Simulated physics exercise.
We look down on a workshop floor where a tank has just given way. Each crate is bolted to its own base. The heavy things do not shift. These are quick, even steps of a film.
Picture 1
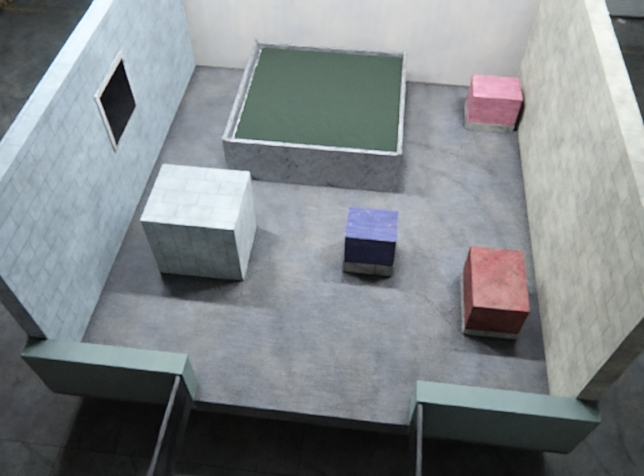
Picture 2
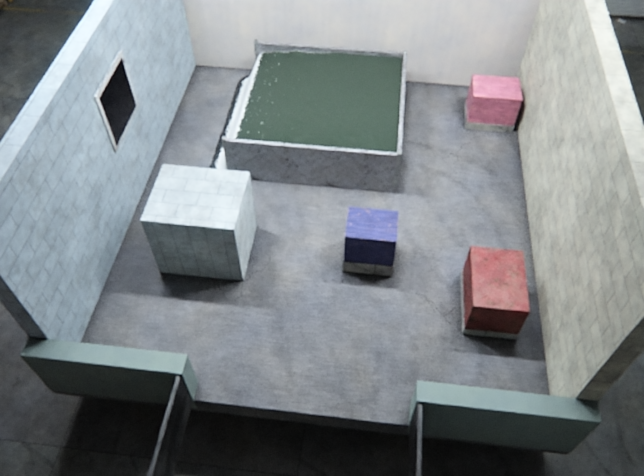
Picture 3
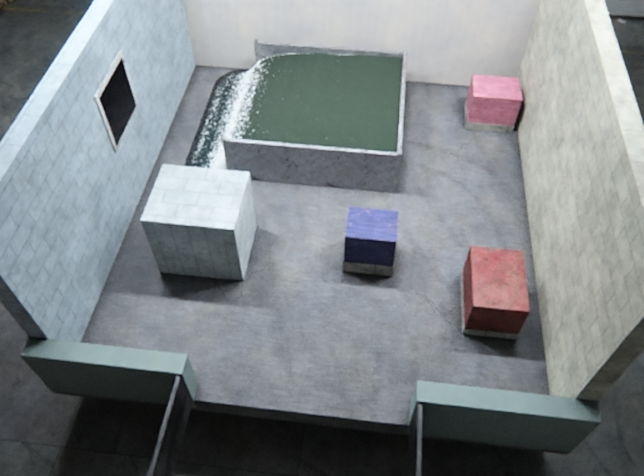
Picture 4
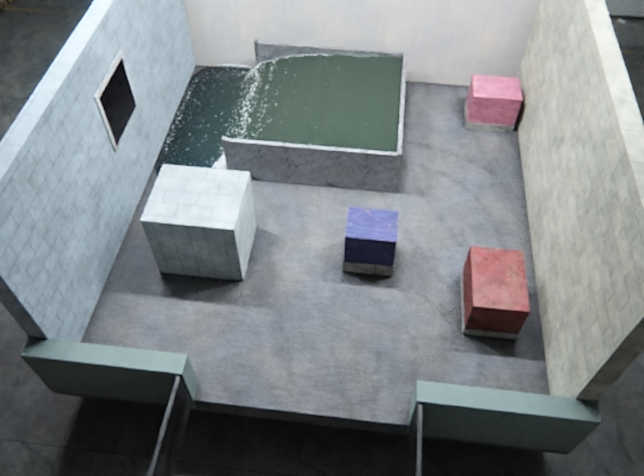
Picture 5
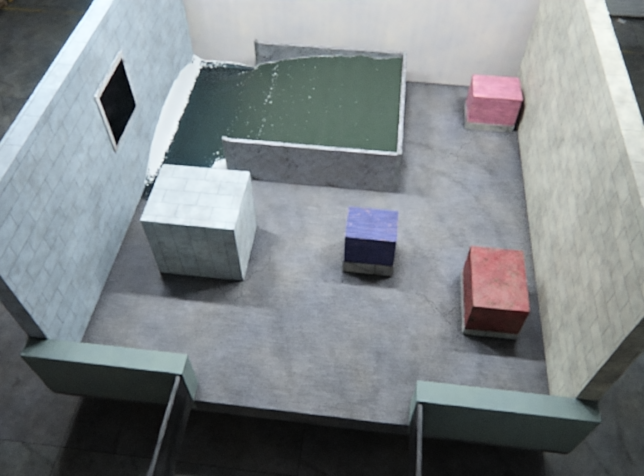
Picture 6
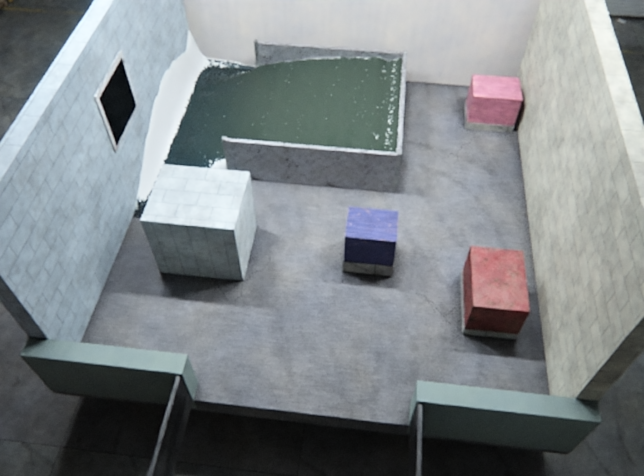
A large square tank of dark green water with low grey walls stands near the back of a grey workshop floor, seen from a fixed, high viewpoint. A pale block sits at left, a small blue one near the centre, and pink and red ones at right. The tank's left side opens and water pours out leftward with white foam, spreading across the floor to the left wall.
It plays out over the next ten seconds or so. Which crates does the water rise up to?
In the end: The pink crate is soaked; the blue crate keeps dry; the red crate is soaked.
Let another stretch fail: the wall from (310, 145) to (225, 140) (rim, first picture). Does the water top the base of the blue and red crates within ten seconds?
One by one: Blue is topped; red stays dry.
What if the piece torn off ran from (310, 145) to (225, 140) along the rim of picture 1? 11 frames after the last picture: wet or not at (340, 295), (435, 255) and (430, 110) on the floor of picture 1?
In turn: Awash, no water, no water.
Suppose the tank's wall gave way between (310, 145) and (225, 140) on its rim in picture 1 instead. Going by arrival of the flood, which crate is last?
It is the pink crate.
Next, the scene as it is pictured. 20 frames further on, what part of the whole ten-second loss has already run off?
Roughly 5 per cent.
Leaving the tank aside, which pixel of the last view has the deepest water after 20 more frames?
Roughly at (72, 366).
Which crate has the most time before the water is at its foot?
That is the red-painted one.
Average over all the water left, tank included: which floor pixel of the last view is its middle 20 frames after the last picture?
At about (261, 162).
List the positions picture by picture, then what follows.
In the first picture, still water in the water tank at (321, 97).
In the second picture, the front is at a hidden place, out from the gap at (246, 112).
In the third picture, the front is at (242, 72), out from the gap at (247, 115).
In the fourth picture, the front is at (211, 68), out from the gap at (247, 116).
In the fifth picture, the front is at a hidden place, out from the gap at (247, 116).
In the sixth picture, water pours out at (247, 117) and has run to (136, 212).
A moment on, water covers 20 % of the floor; the pink crate not reached, the blue crate not reached, the red crate not reached.
Next, water covers 30 % of the floor; the pink crate not reached, the blue crate not reached, the red crate not reached.
Then, water covers 60 % of the floor; the pink crate water round its plinth, the blue crate water round its plinth, the red crate not reached.
Later, water covers 100 % of the floor; the pink crate water round its plinth, the blue crate water round its plinth, the red crate water round its plinth.
In the end, water covers 100 % of the floor; the pink crate was topped, the blue crate stayed above the water, the red crate was topped.
